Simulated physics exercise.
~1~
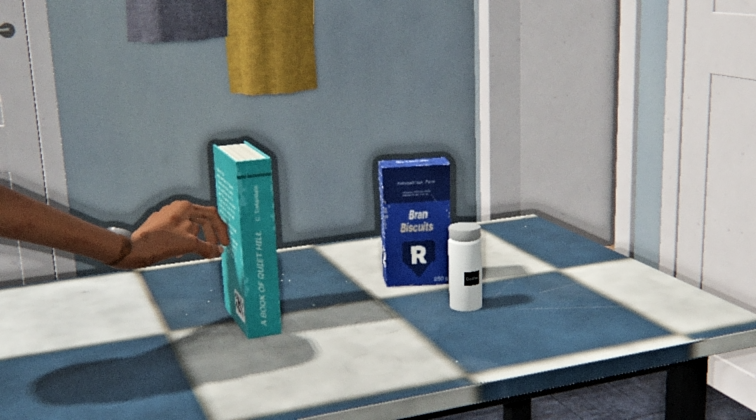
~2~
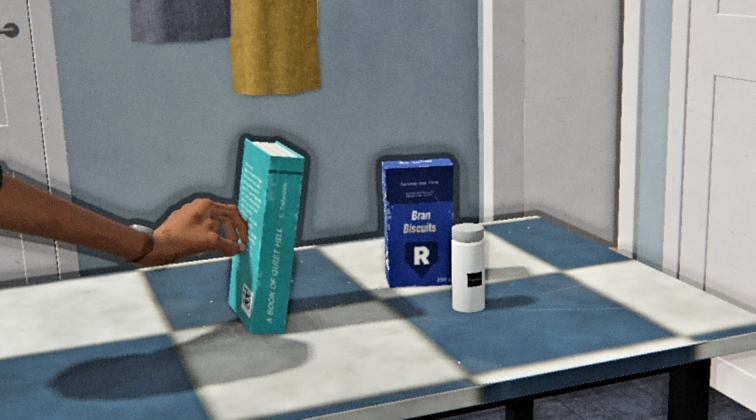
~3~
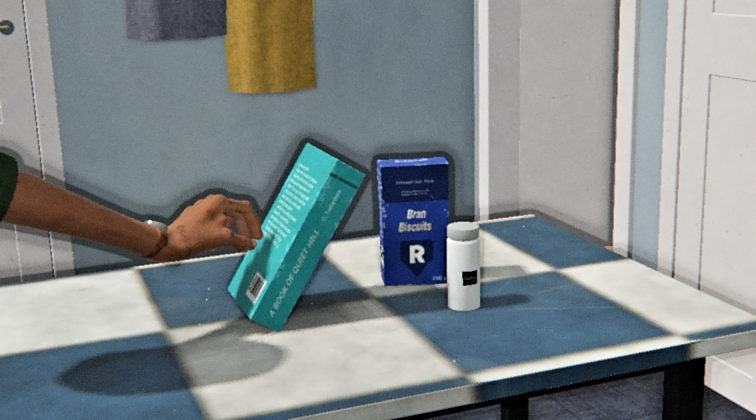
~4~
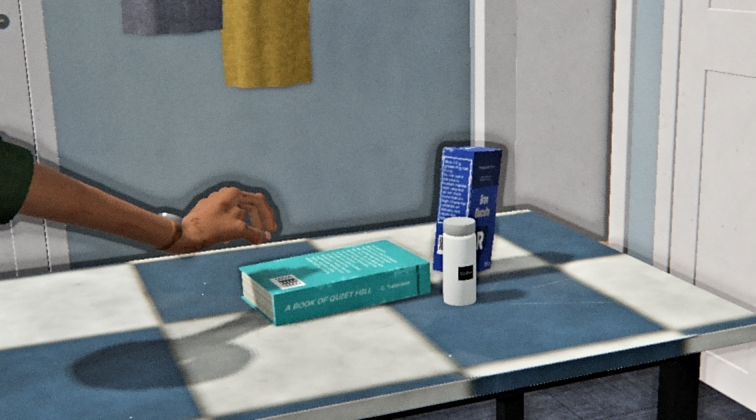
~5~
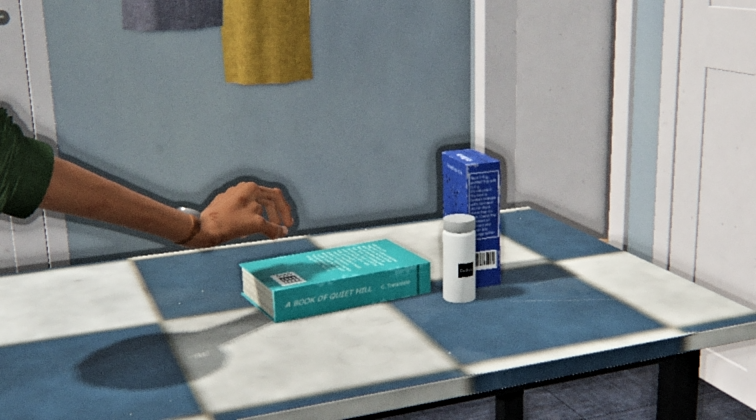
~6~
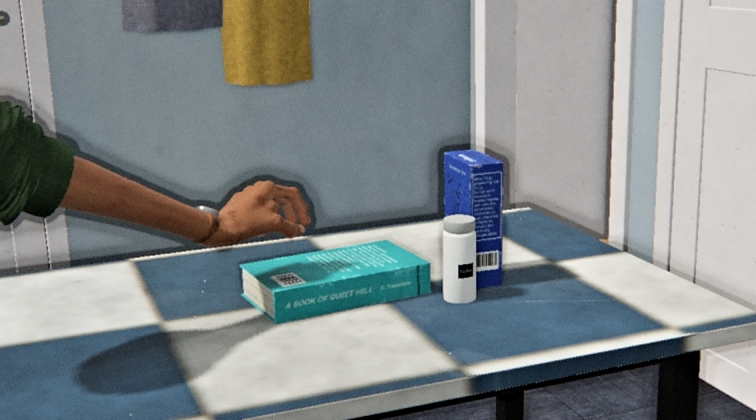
On a blue and white checked table, a hand pushed an upright turquoise book to the right until it tipped onto its side, and the blue packet behind shifted right and turned but ended upright, while the white shaker stayed standing.
